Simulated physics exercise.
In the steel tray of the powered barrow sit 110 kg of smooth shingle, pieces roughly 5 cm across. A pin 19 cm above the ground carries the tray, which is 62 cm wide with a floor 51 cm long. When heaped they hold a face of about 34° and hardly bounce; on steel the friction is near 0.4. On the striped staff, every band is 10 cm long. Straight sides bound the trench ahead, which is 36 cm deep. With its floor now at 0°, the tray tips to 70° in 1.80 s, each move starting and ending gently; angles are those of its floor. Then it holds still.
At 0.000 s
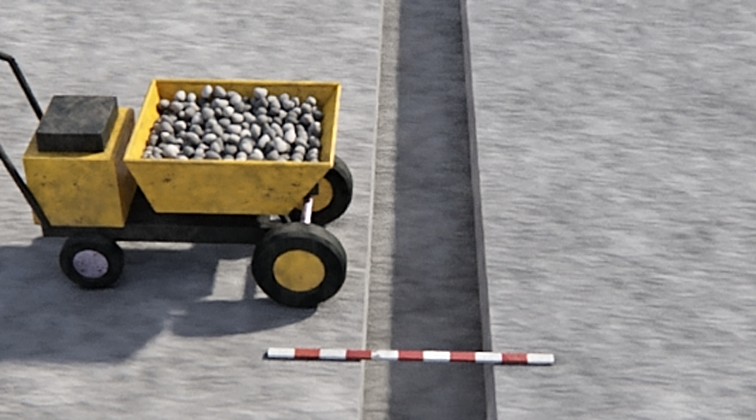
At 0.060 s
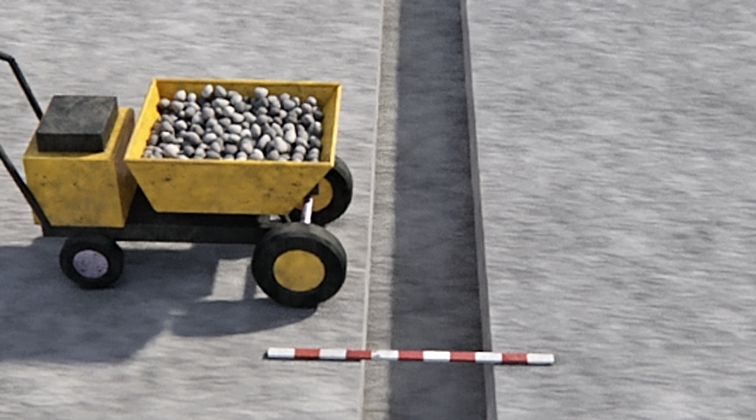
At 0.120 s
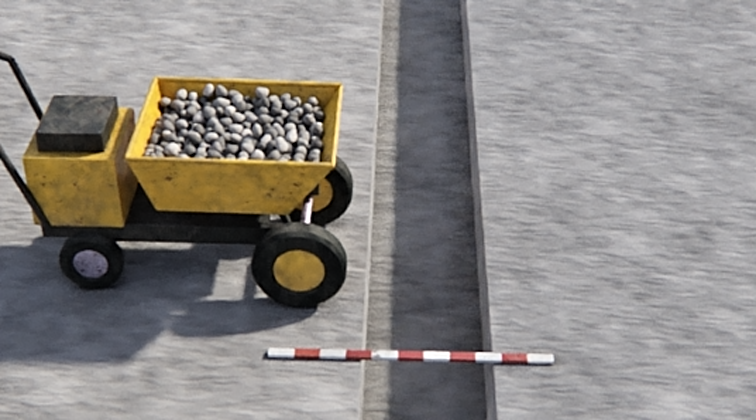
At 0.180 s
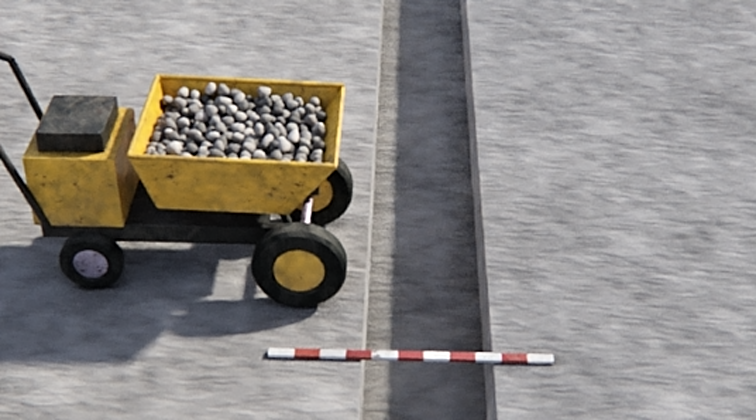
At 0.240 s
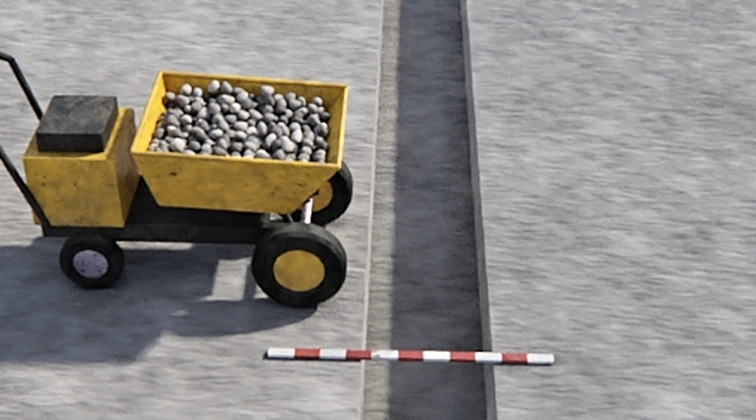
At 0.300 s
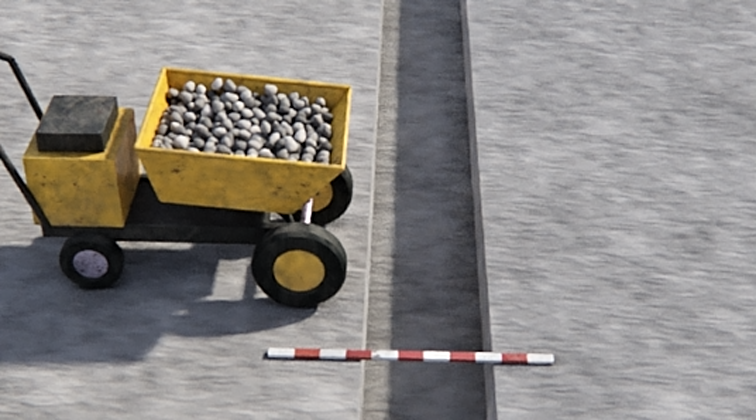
The yellow tray of a small powered barrow, heaped with smooth grey stones, tilted up slightly at its back end while the wheels stayed still beside a trench and a red-and-white striped staff.
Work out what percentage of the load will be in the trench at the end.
It comes to roughly 81 percent of the load.
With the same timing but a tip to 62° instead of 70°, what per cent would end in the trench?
The trench would hold about 70% of it.
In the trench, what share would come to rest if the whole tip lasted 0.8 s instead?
With that timing, about 60 per cent.
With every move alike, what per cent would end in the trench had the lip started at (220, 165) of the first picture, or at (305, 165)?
The first start gives about 90 per cent, the second about 100.
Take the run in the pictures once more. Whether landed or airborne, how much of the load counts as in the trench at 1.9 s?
Around 40 per cent of it, at that instant.
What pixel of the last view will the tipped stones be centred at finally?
Their middle ends up near (457, 319).
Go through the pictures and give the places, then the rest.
In the first frame, lip at (331, 165), floor tilted 0°, highest stones at (220, 103).
In the second frame, the tray is at 0°, its lip at (332, 166); the top of the load is at (220, 103); the stones move at 0.1 m/s on average.
In the third frame, the tray is at 1°, its lip at (333, 166); the top of the load is at (213, 105); the stones move at 0.1 m/s on average.
In the fourth frame, lip at (336, 167), floor tilted 2°, highest stones at (215, 104); the stones move at 0.2 m/s on average.
In the fifth frame, lip at (339, 168), floor tilted 3°, highest stones at (205, 101); the stones move at 0.2 m/s on average.
In the sixth frame, the tray is at 5°, its lip at (343, 169); the top of the load is at (196, 99); the stones move at 0.3 m/s on average.
After 1.4 s the floor is at 59°; 99 % in the tray, 1 % in the trench; the foremost stones are at (439, 217).
After 1.9 s the floor is at 70°; 48 % in the tray, 40 % in the trench, 12 % past the trench; the foremost stones are at (553, 257).
After 2.2 s the floor is at 70°; 23 % in the tray, 58 % in the trench, 19 % past the trench; the foremost stones are at (622, 278).
After 4.2 s the floor is at 70°; 0 % in the tray, 81 % in the trench, 19 % past the trench; the foremost stones are at (646, 268).
